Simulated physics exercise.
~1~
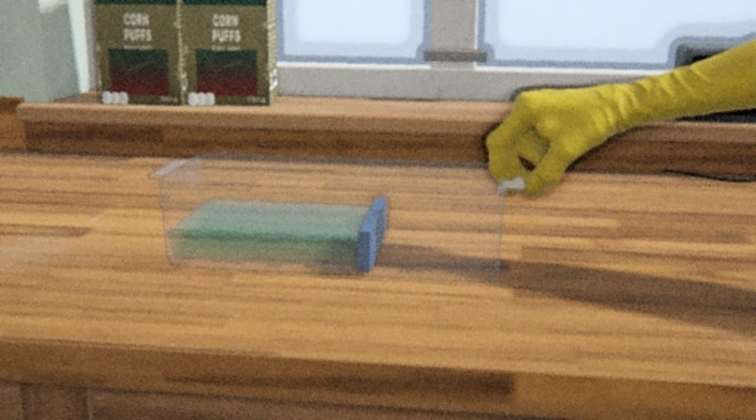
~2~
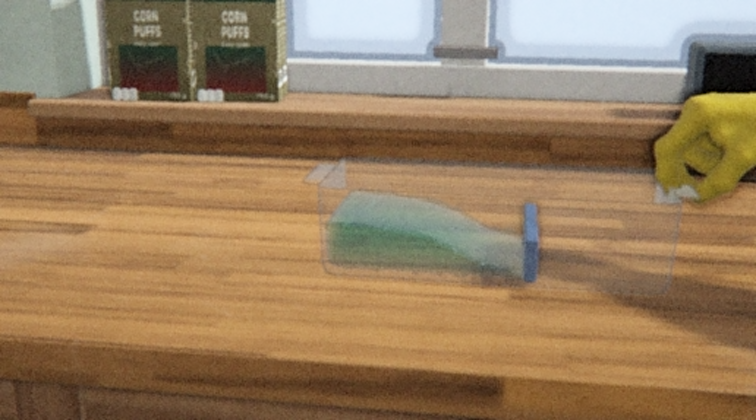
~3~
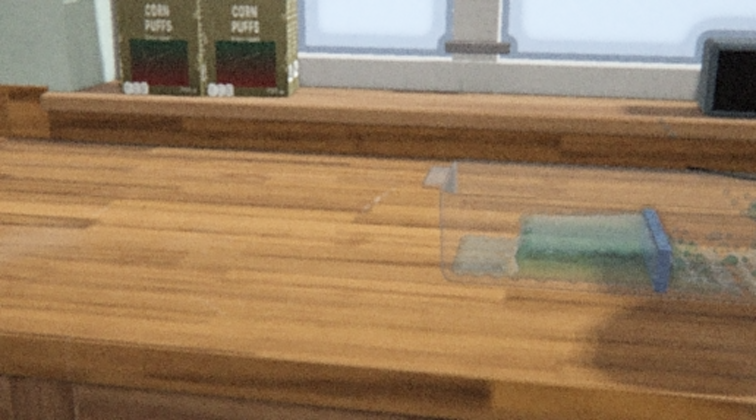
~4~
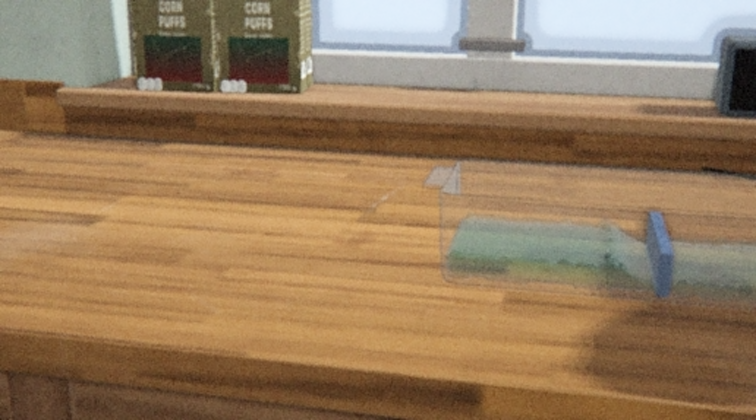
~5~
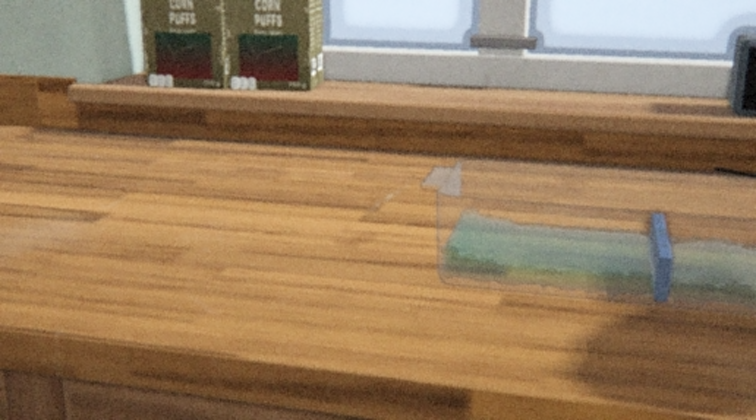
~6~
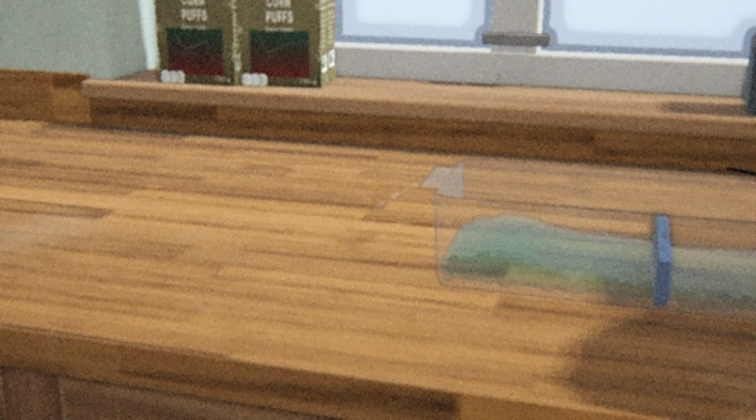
Clear tub of green-tinted water being pulled right across a wooden worktop by a yellow-gloved hand, water ending on both sides of its blue divider.
